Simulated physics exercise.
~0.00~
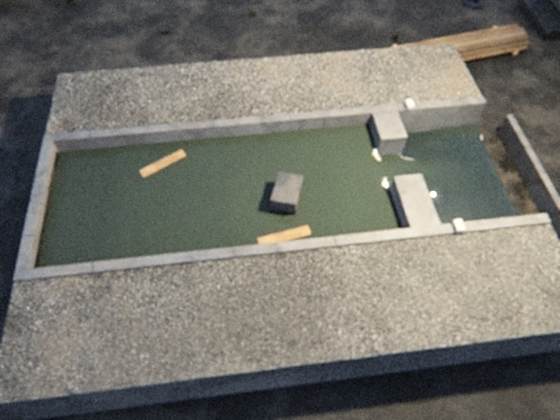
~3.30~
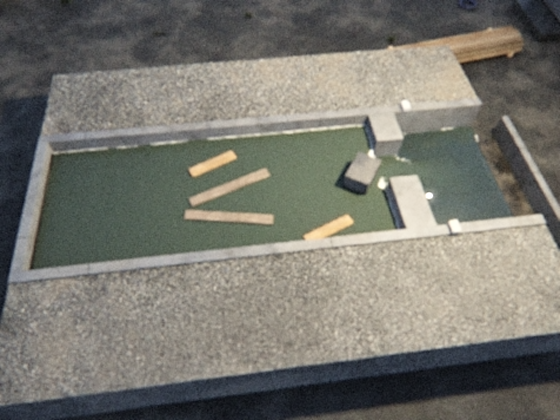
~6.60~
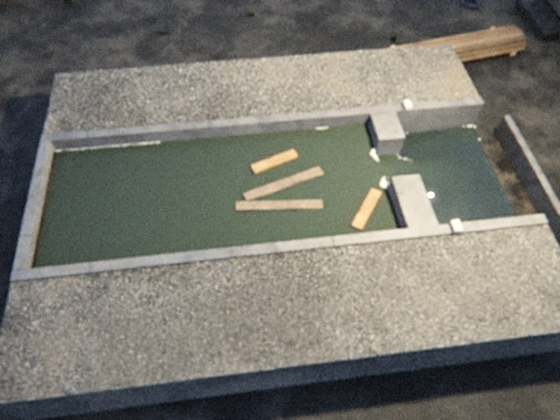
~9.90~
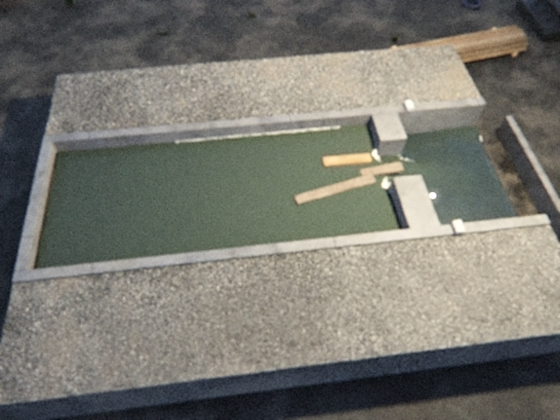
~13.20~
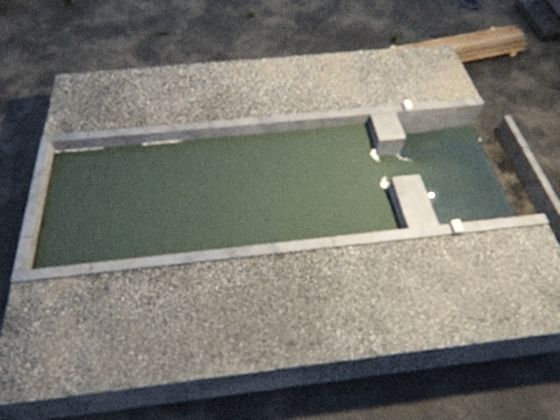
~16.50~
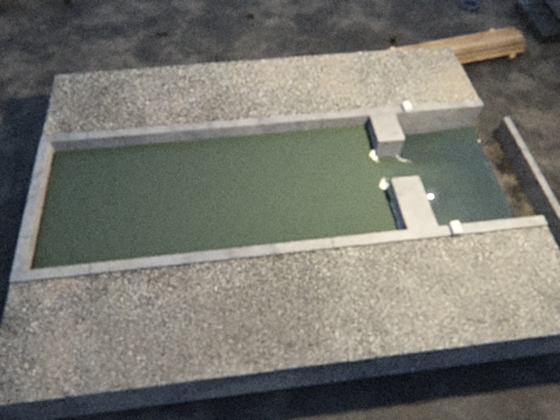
Wooden boards and a dark, boxy crate drift to the right along a green, straight-sided channel set between speckled grey banks. More boards come into view behind them, while the crate nears the narrow gap between two pale blocks. The crate then disappears from view, leaving four boards, the foremost of which swings steeply near the lower block. That board is gone next, and the other three bunch together at the opening, angled against one another. Finally they too are out of sight, and the green channel lies clear, with no boards or crate in view.
